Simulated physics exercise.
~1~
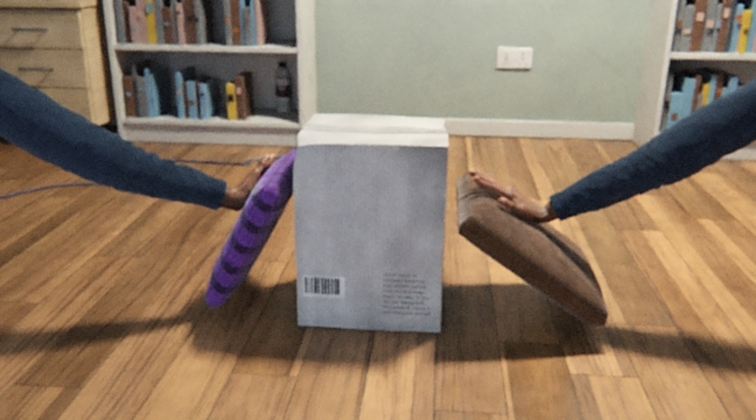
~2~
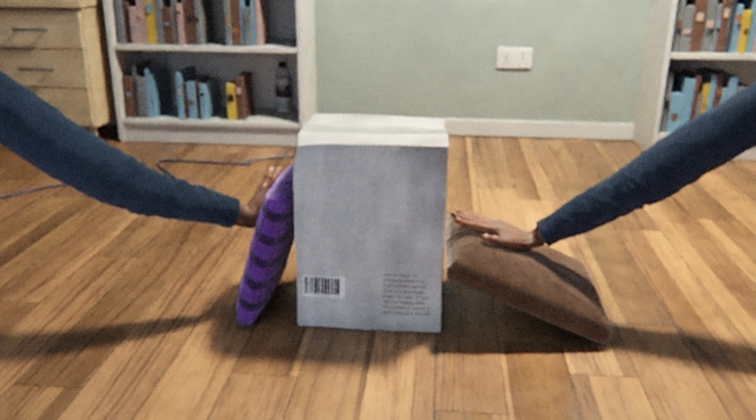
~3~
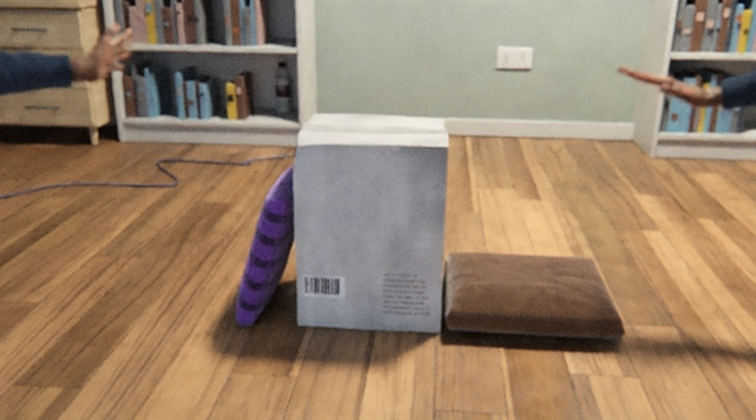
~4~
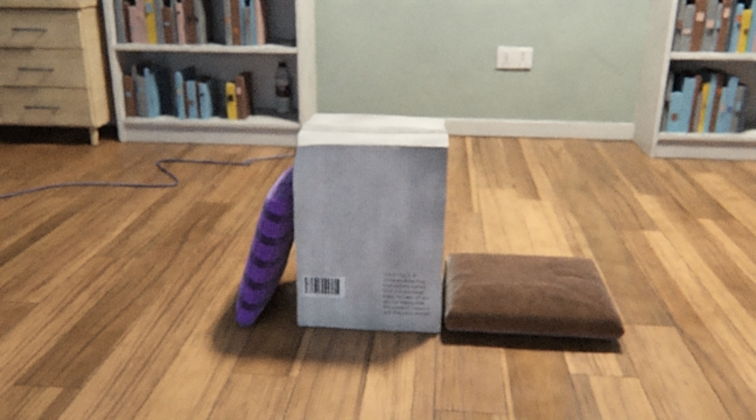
On a wooden floor in a room with bookshelves and a pale green wall, a white box with a barcode stands upright. Two hands in dark blue sleeves hold a striped purple cushion against its left side and a brown cushion on its right. The purple cushion is settled against the box while the brown one sinks lower under the other hand. Both hands then let go and draw back toward the edges. The purple cushion stays leaning on the box, but the brown cushion drops flat to the floor, and both lie still.
